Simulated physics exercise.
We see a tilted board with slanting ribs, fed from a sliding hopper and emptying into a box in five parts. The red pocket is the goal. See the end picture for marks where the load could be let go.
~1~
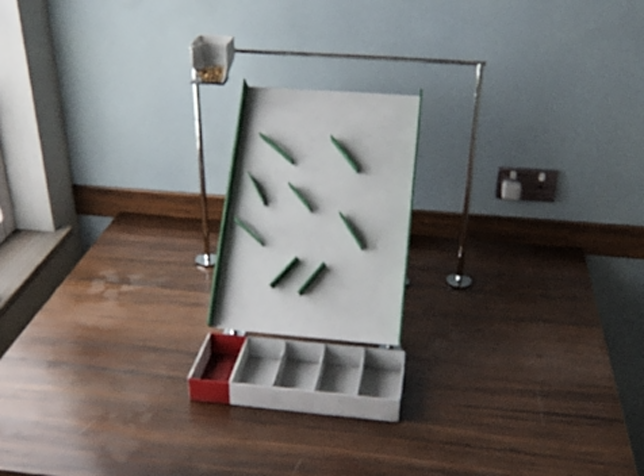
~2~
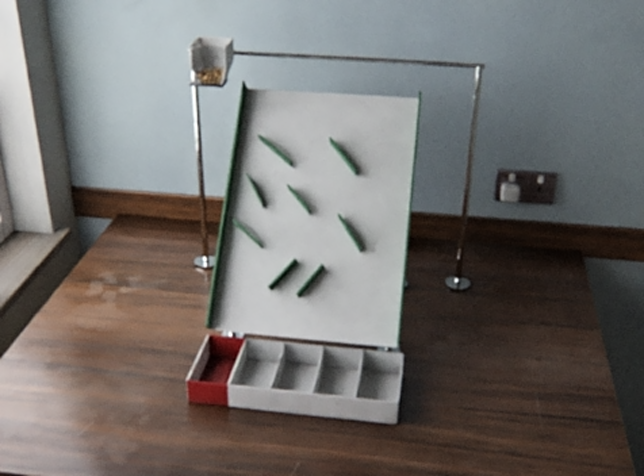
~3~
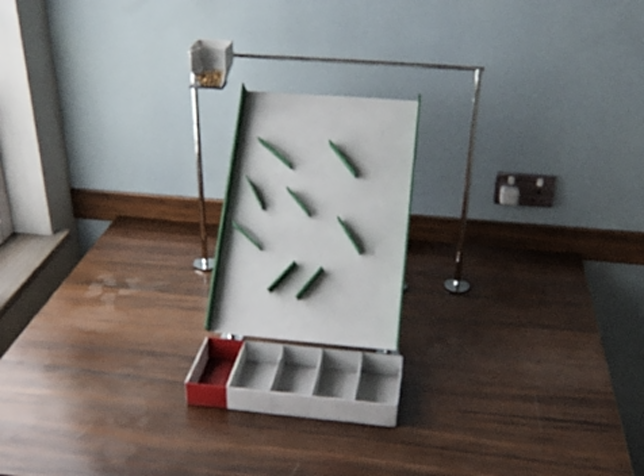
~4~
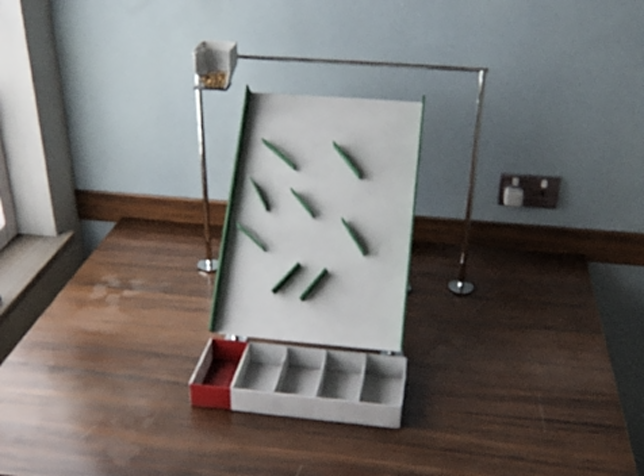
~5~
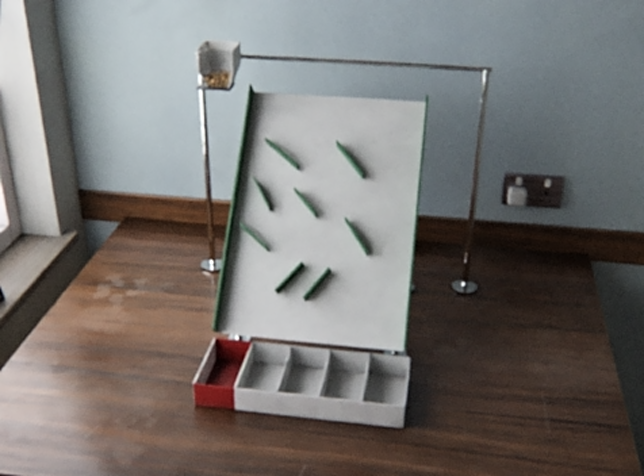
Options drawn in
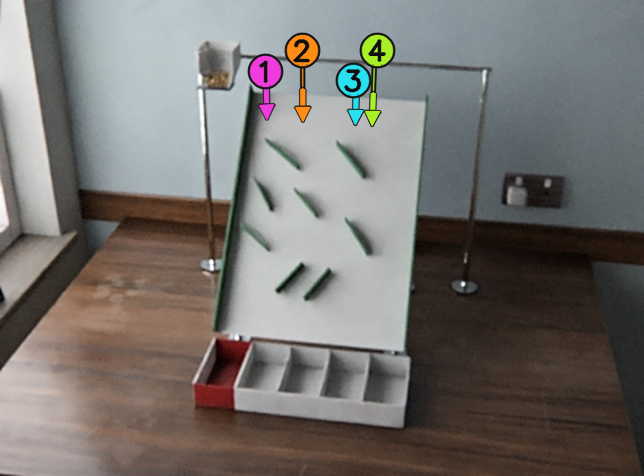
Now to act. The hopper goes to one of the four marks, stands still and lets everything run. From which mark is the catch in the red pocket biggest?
Mark 1.
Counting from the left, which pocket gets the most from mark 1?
The first.
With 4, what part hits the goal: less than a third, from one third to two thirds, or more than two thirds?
Mark 4 gives less than a third.
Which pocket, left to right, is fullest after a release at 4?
The fifth.
On the marked copy, mark 1 meets the board at (266, 114); mark 2 meets the board at (302, 116); mark 3 meets the board at (355, 119); mark 4 meets the board at (372, 120).
With 1, about two thirds in the red pocket, about a third in other pockets, a stray few held on the board.
With 2, a stray few in the red pocket, nearly all in other pockets, a small part outside the box.
With 3, none in the red pocket, nearly all in other pockets, a stray few outside the box.
With 4, none in the red pocket, nearly all in other pockets, a stray few outside the box.
